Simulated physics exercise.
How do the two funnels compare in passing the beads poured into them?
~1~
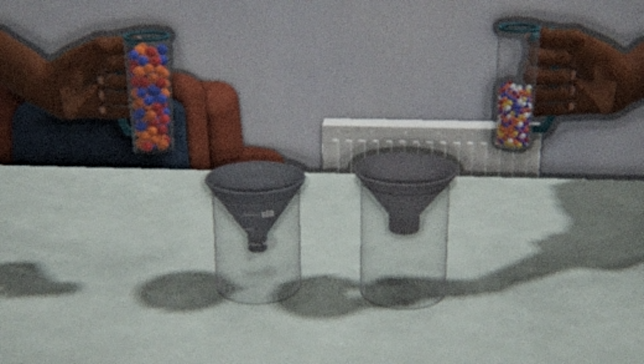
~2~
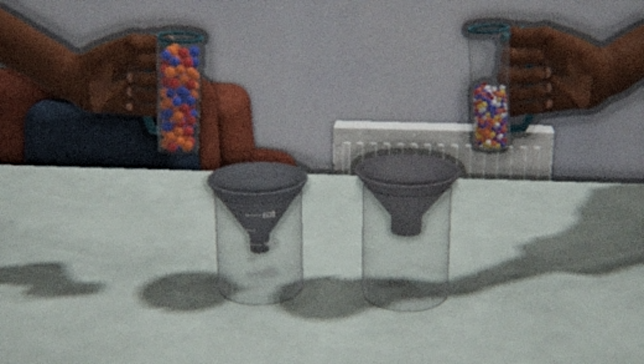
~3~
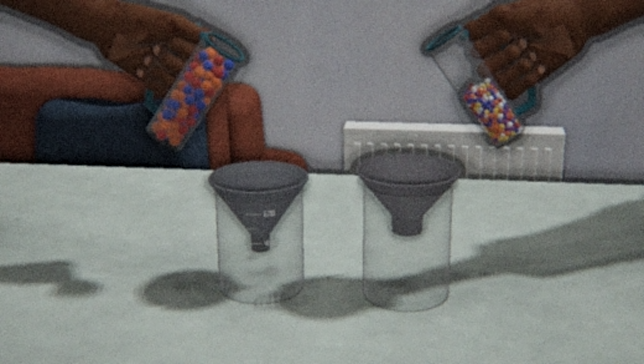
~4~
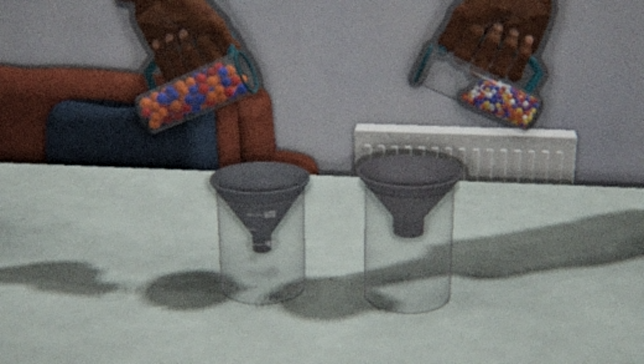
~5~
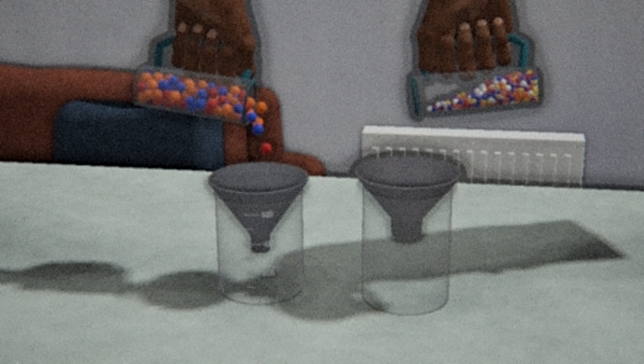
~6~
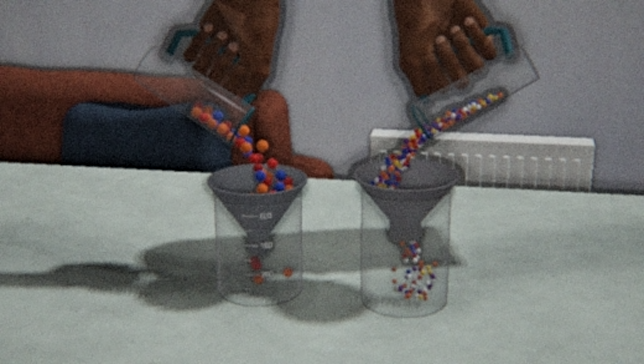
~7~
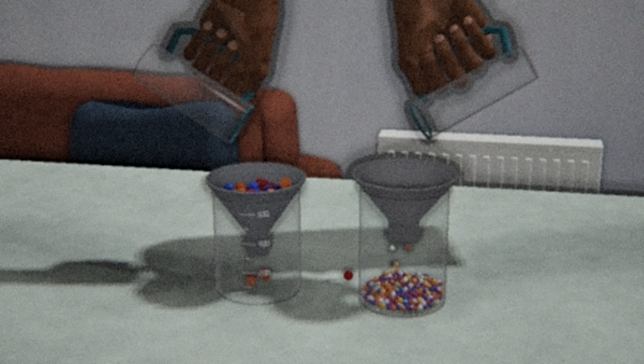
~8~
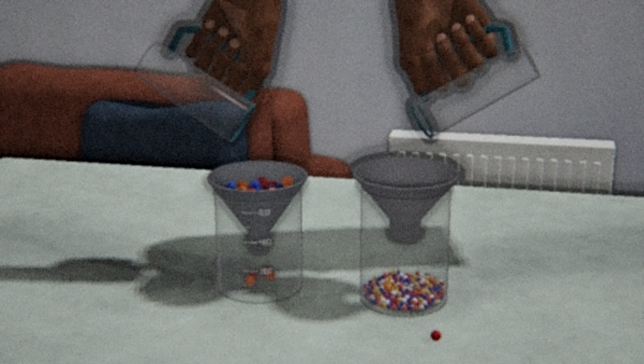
The left funnel clogs, holding most of its larger orange and blue beads with only a few down in the jar. The right funnel empties, with its small mixed beads settled in the jar below.
